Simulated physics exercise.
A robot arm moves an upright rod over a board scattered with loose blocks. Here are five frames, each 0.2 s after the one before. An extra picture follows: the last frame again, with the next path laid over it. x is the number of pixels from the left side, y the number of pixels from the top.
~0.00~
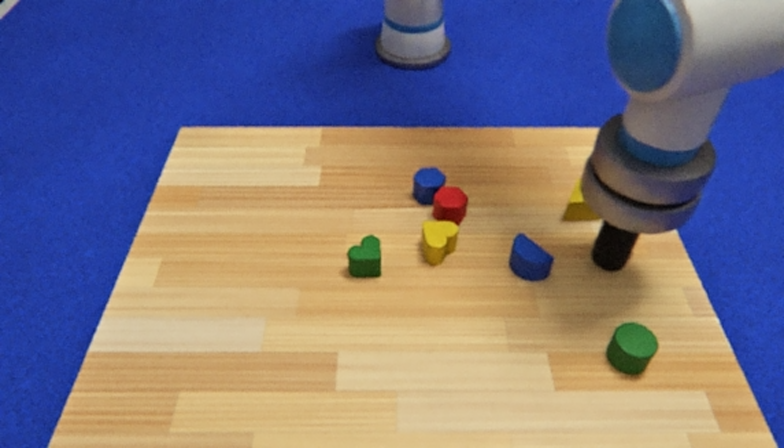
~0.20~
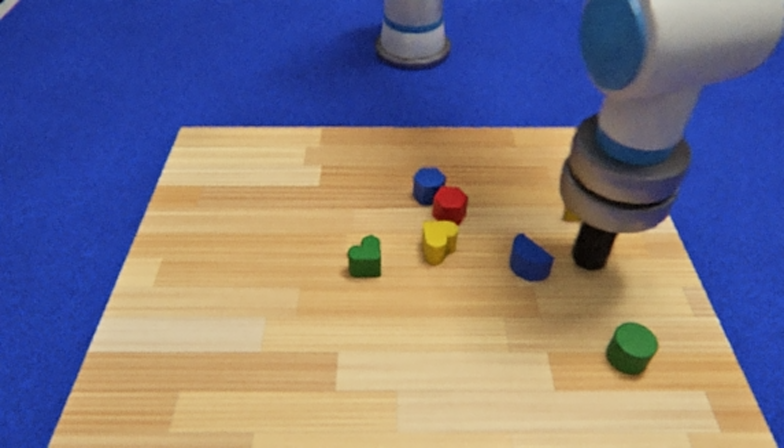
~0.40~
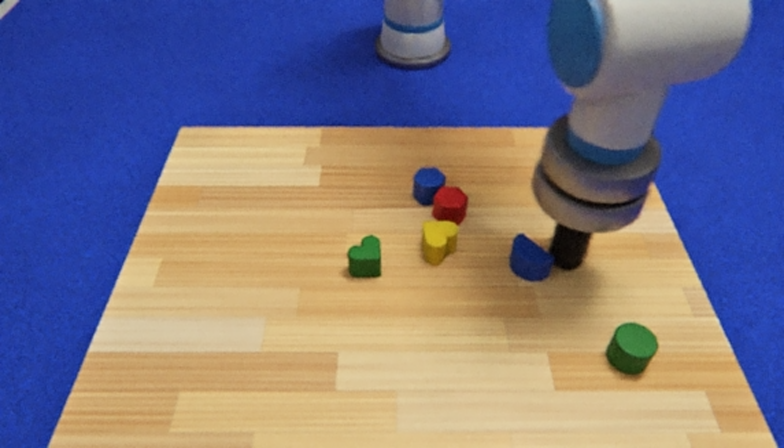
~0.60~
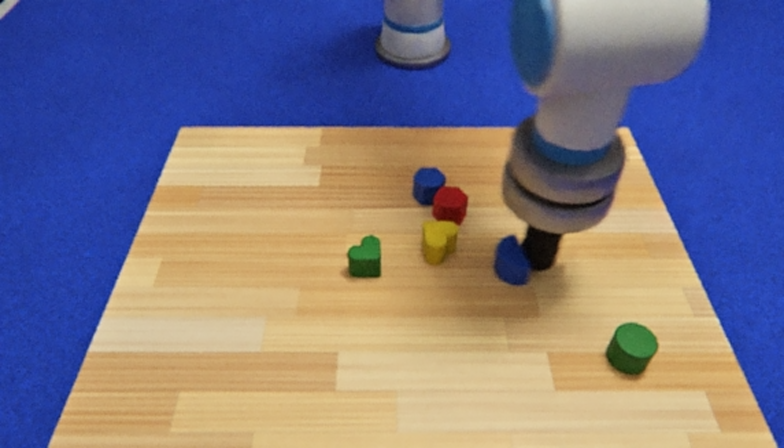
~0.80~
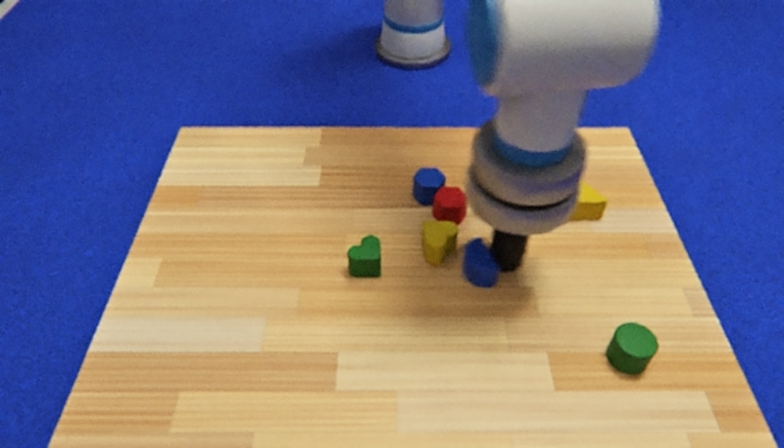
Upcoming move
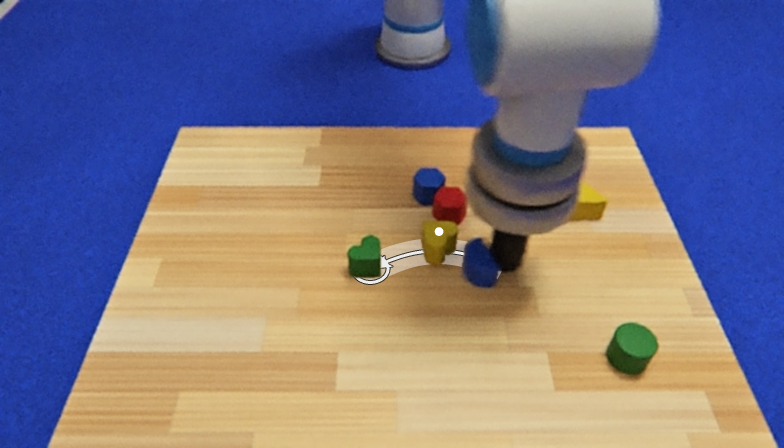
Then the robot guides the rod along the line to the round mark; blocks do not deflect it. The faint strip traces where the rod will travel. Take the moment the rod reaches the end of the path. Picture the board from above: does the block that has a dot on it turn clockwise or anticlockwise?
The block spins clockwise.
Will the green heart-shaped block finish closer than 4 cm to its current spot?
Going by the path, yes.
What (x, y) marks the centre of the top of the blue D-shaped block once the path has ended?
It sits at (451, 257).
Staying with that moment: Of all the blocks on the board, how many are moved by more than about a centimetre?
By the end, three or more blocks will have moved.
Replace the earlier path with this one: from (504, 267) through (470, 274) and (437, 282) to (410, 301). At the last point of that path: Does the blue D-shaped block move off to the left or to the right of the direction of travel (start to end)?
To the right.
Path on the board, from (504, 267) via (459, 253) and (413, 253), ending at (371, 269); the dot is on the yellow heart-shaped block.
The first path, step by step. One third of the way, rod at (458, 245); yellow heart-shaped block at (423, 230); blue D-shaped block at (455, 256), turned 40° anticlockwise.
Two thirds of the way, rod at (411, 247); green heart-shaped block at (363, 249); yellow heart-shaped block at (383, 228), turned 25° anticlockwise; blue D-shaped block at (451, 257), turned 65° anticlockwise.
At the end, rod at (370, 261); green heart-shaped block at (333, 255), turned 50° anticlockwise; yellow heart-shaped block at (362, 227), turned 25° clockwise; red six-sided block in place; blue D-shaped block at (451, 257), turned 65° anticlockwise.
